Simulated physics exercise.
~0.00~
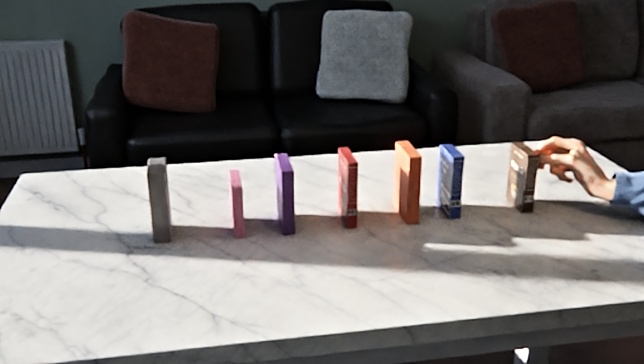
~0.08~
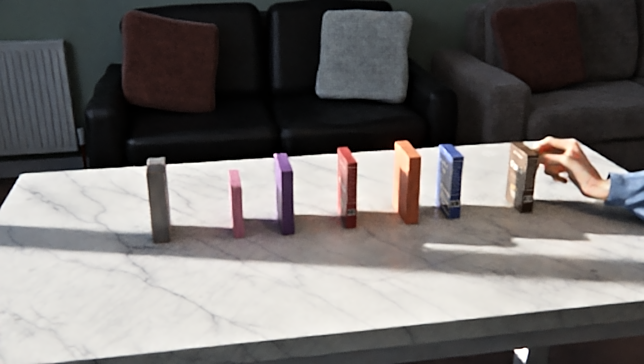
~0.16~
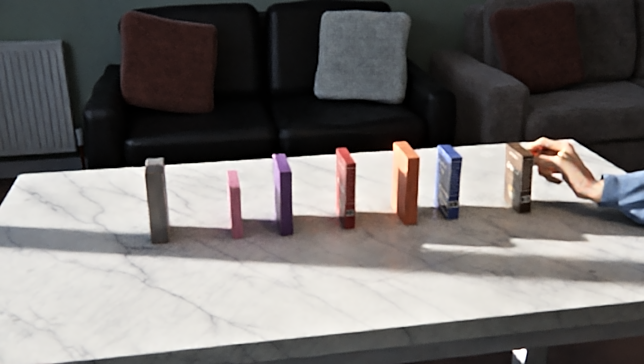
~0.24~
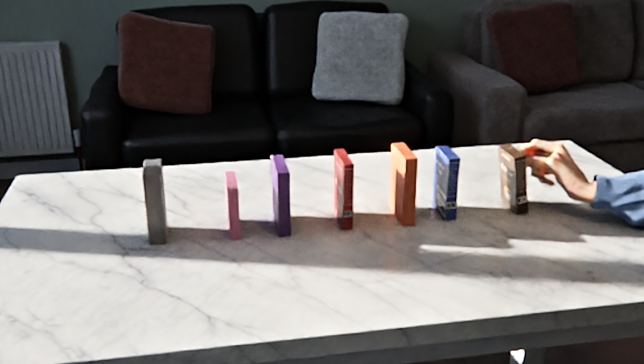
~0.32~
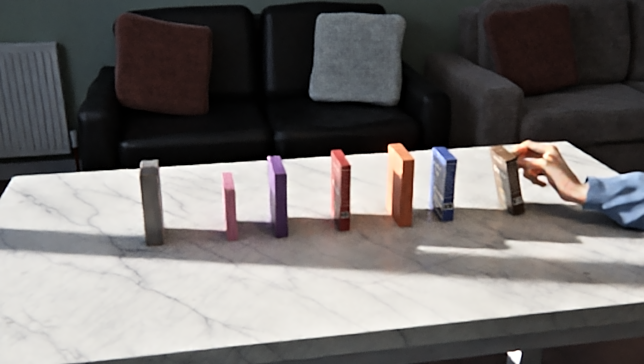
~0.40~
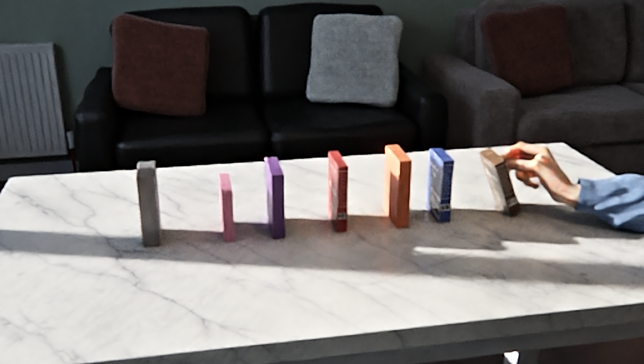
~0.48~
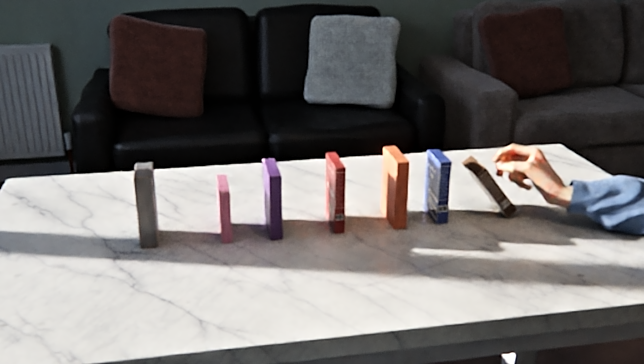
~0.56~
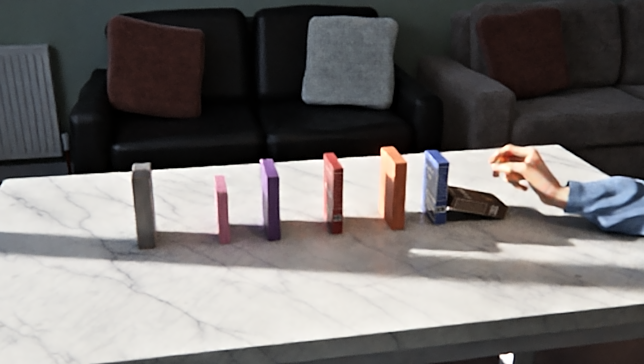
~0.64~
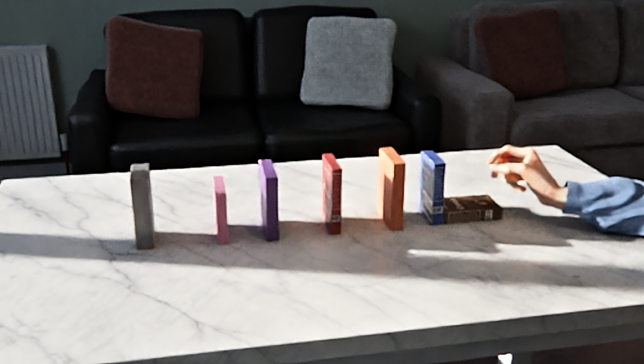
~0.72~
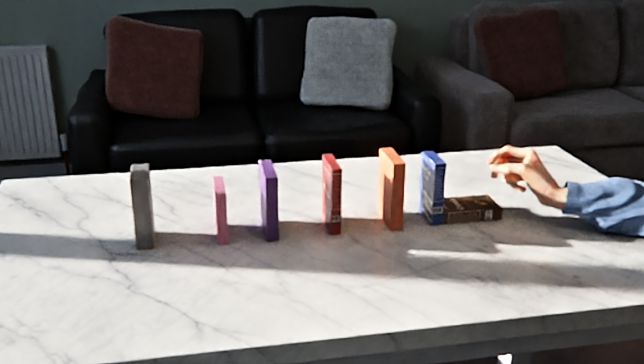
To begin with, seven upright items stand in a spaced row on a pale marbled table, with a grey block at the far left and a brown packet at the far right, and sofas behind. A hand reaching in from the right rests its fingers on the brown packet and tips it gradually leftward as the view drifts slightly right. The packet leans further, leaves the fingers and drops onto its side, settling by the foot of the blue packet. The hand hovers nearby, while the blue, orange, red, purple, pink and grey items all remain standing.
